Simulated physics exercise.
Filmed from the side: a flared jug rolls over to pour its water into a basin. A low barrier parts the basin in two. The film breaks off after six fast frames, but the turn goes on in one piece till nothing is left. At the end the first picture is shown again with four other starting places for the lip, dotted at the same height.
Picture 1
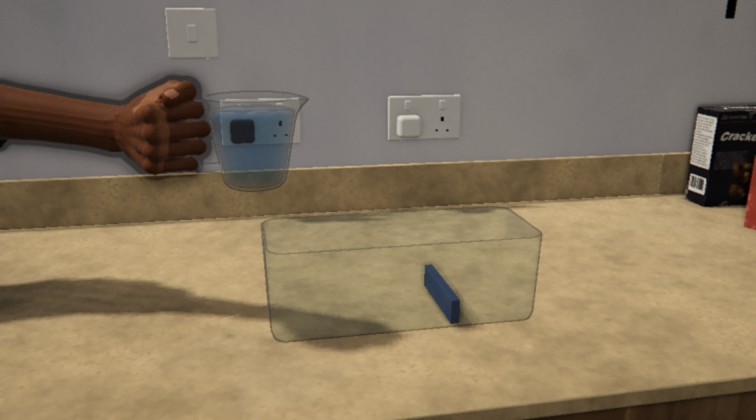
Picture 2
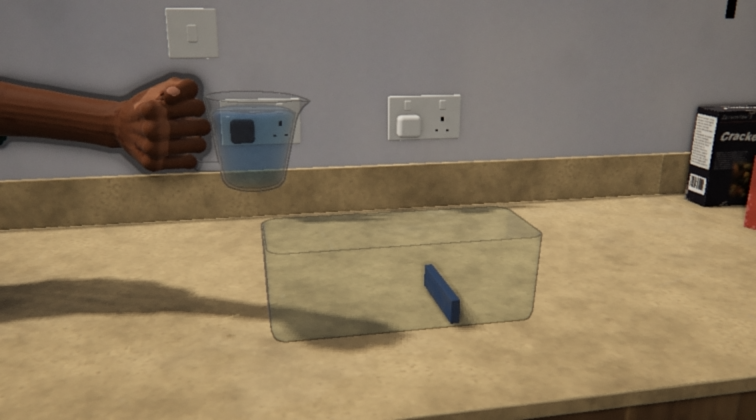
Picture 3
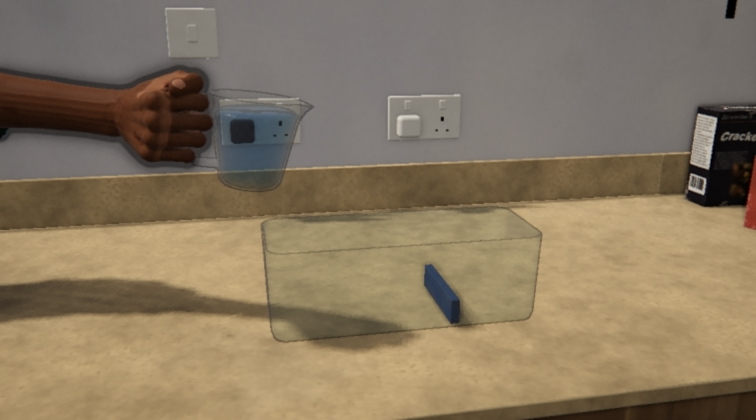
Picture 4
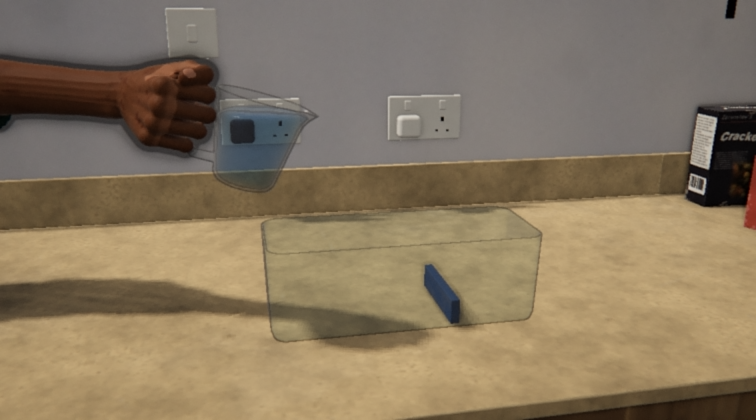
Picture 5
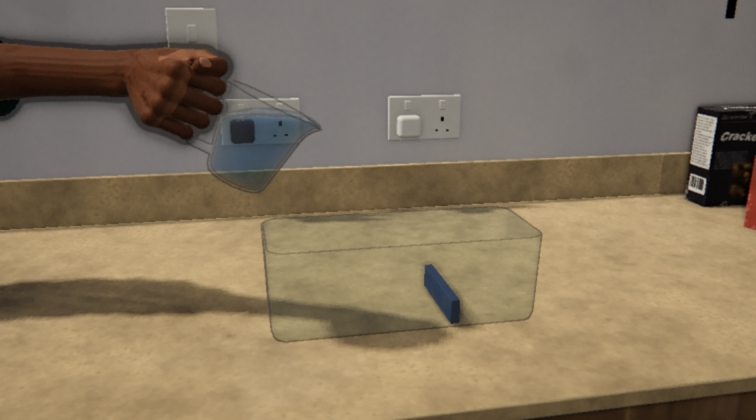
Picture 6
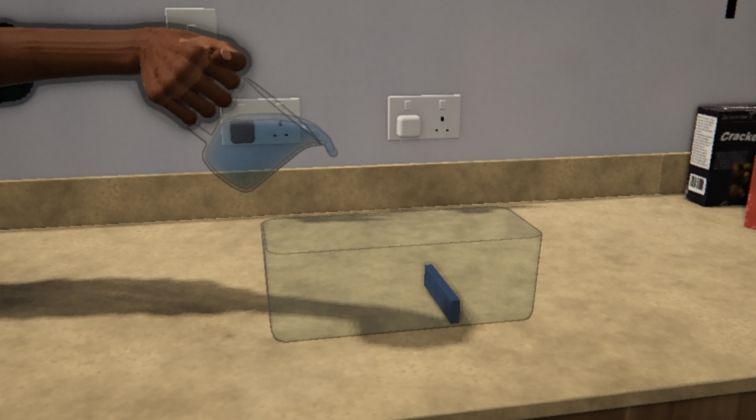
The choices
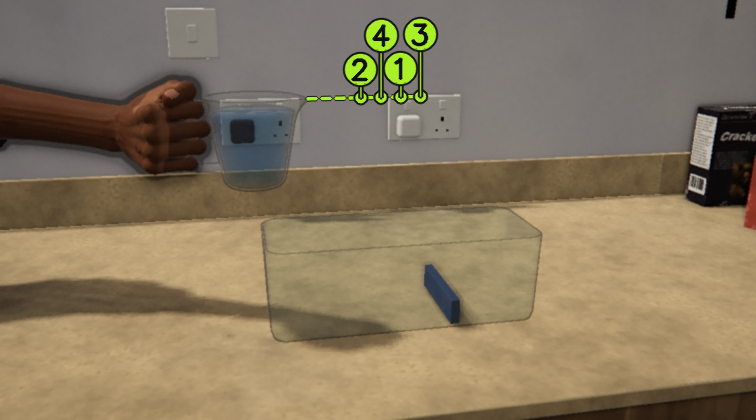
On a kitchen counter, a hand tilts a jug rightward above a clear basin until water crosses its lip.
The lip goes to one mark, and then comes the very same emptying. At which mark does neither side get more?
1 beats the others.
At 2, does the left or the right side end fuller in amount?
The left side.
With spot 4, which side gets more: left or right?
More ends on the left.
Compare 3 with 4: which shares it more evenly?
That is spot 3.
In lime, 1 at (400, 96); 2 at (360, 97); 3 at (420, 96); 4 at (381, 97).
With 1, about 54 % ends left of the wall and 45 % right of it.
With 2, about 91 % ends left of the wall and 8 % right of it.
With 3, about 24 % ends left of the wall and 74 % right of it.
With 4, about 83 % ends left of the wall and 15 % right of it.
